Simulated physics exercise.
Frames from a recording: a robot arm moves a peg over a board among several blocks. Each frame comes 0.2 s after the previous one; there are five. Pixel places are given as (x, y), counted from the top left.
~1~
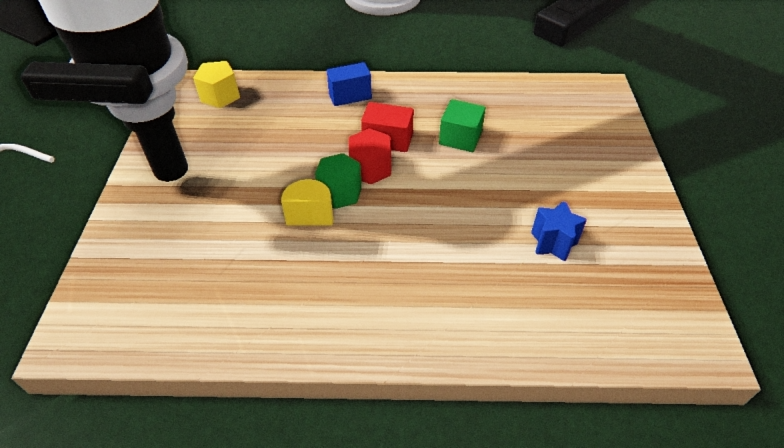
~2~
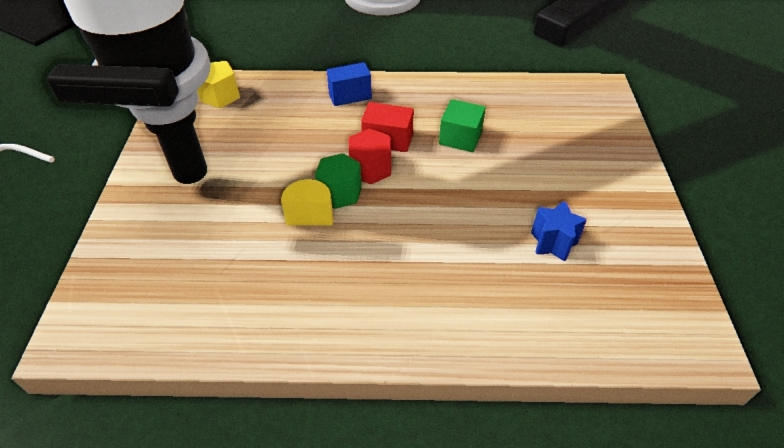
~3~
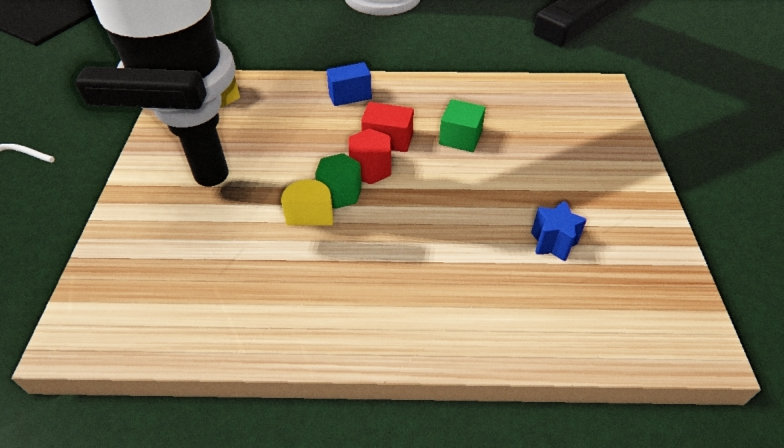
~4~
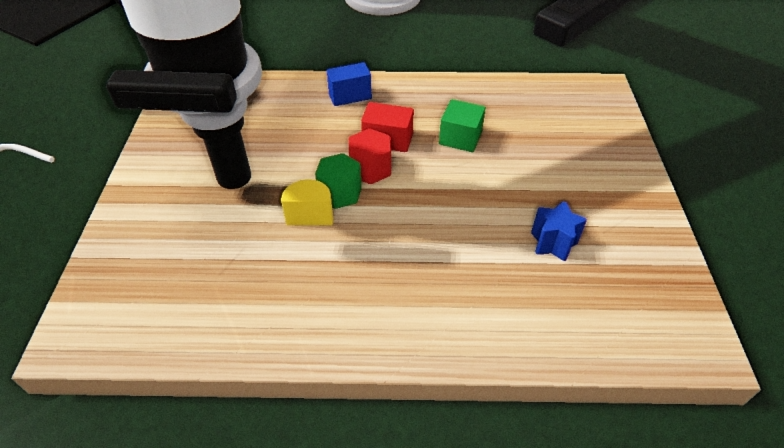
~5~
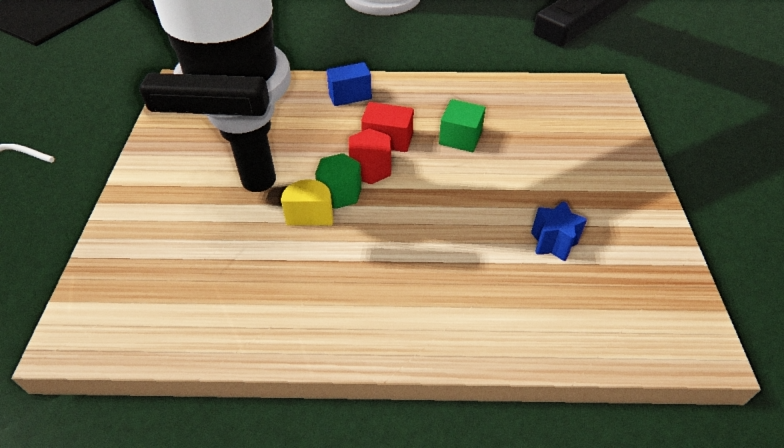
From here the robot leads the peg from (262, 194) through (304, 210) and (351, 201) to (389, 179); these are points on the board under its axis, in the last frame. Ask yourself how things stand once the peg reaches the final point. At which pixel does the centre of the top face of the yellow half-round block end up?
Its top middle: (359, 205).
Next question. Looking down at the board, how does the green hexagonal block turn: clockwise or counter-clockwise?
The block turns counter-clockwise.
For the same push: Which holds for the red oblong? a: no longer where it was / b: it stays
Choice a: No longer where it was.
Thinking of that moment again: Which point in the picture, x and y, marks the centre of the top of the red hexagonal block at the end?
Most likely (409, 106).
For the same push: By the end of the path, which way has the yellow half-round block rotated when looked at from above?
In a top view, it turns clockwise.
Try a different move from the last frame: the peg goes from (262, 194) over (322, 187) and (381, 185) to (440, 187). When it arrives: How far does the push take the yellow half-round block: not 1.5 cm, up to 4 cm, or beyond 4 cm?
Up to 1.5 cm.
The first path, step by step. One third of the way, peg (302, 198); yellow half-round block (332, 200).
Two thirds of the way, peg (351, 187); yellow half-round block (359, 205), turned 30° clockwise; green hexagonal block (372, 152), turned 25° anticlockwise; red hexagonal block (388, 127); red oblong (395, 105).
At the end, peg (389, 166); yellow half-round block (359, 205), turned 30° clockwise; green hexagonal block (404, 130), turned 40° anticlockwise; red hexagonal block (409, 106), turned 25° anticlockwise; red oblong (406, 84).
